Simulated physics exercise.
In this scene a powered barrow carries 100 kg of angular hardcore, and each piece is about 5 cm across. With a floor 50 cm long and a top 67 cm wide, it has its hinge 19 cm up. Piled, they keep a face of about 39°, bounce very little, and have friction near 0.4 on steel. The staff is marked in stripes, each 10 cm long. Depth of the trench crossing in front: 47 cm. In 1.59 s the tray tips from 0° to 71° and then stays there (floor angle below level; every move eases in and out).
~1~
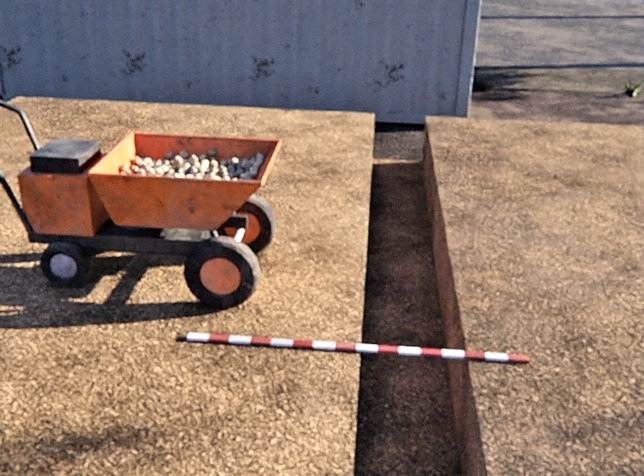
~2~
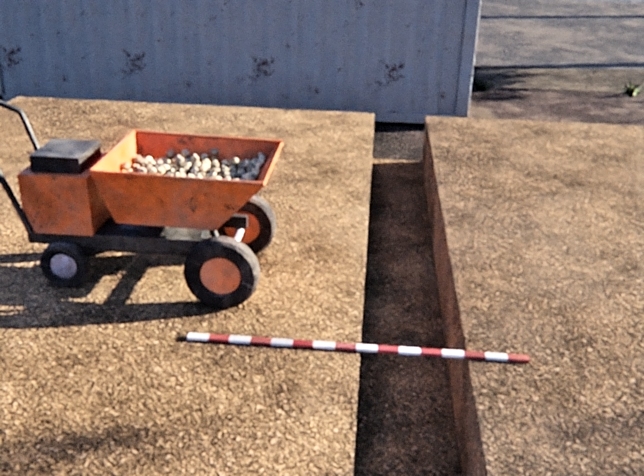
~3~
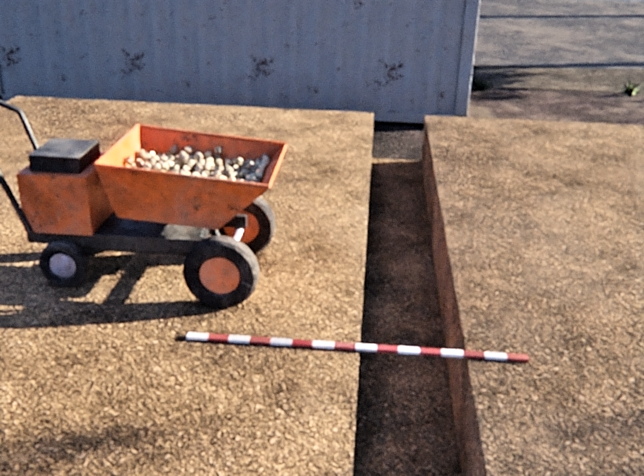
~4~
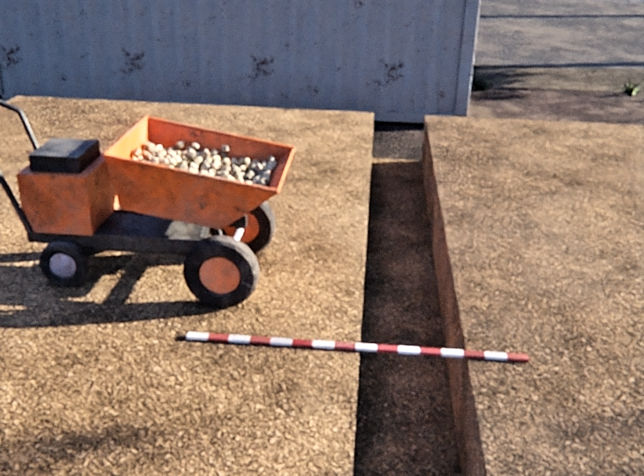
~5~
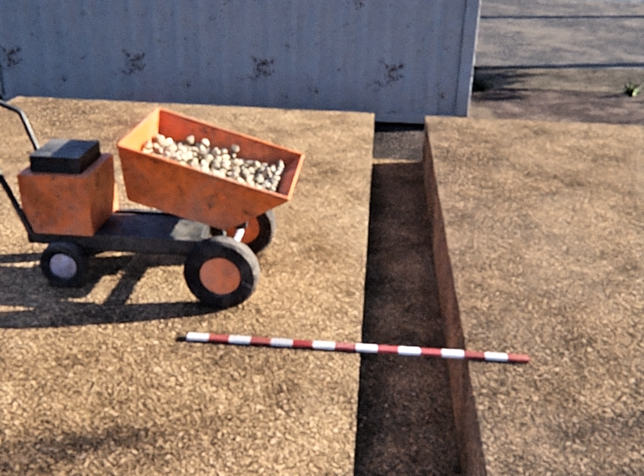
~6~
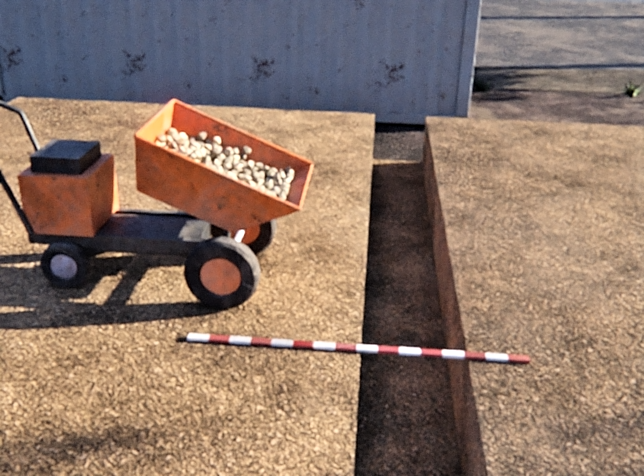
An orange powered barrow loaded with pale stones stood still beside a trench, and its tray slowly tilted up at the left end, lowering its front lip to the right.
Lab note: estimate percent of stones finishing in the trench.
Approx. 60 %.
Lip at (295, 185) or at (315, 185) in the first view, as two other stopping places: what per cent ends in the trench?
Result: Close to 100 then close to 100 per cent.
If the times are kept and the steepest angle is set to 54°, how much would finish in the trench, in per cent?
It would be near 0 per cent.
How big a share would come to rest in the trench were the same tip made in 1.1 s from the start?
Then roughly 60 percent.
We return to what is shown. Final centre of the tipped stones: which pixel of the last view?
Somewhere near pixel (392, 358).
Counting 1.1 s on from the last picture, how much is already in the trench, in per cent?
Something like 10 in a hundred.
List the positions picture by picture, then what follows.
The first frame shows lip at (262, 184), floor tilted 0°, highest stones at (227, 162).
In the second frame, the tray is at 1°, its lip at (264, 184); the top of the load is at (220, 161).
The third frame shows lip at (269, 187), floor tilted 4°, highest stones at (191, 158).
The fourth frame shows lip at (278, 192), floor tilted 9°, highest stones at (170, 155).
The fifth frame shows lip at (289, 200), floor tilted 16°, highest stones at (167, 147).
The sixth frame shows lip at (300, 210), floor tilted 23°, highest stones at (172, 140).
Then, 0.6 s after the last picture the floor is at 60°, 100 % in the tray; the foremost stones are at (321, 237).
Then, 1.1 s after the last picture the floor is at 71°, 74 % in the tray, 18 % short of the trench, 9 % in the trench; the foremost stones are at (392, 320).
Then, 1.4 s after the last picture the floor is at 71°, 37 % in the tray, 23 % short of the trench, 41 % in the trench; the foremost stones are at (446, 372).
Then, 3.4 s after the last picture the floor is at 71°, 15 % in the tray, 25 % short of the trench, 60 % in the trench; the foremost stones are at (446, 368).
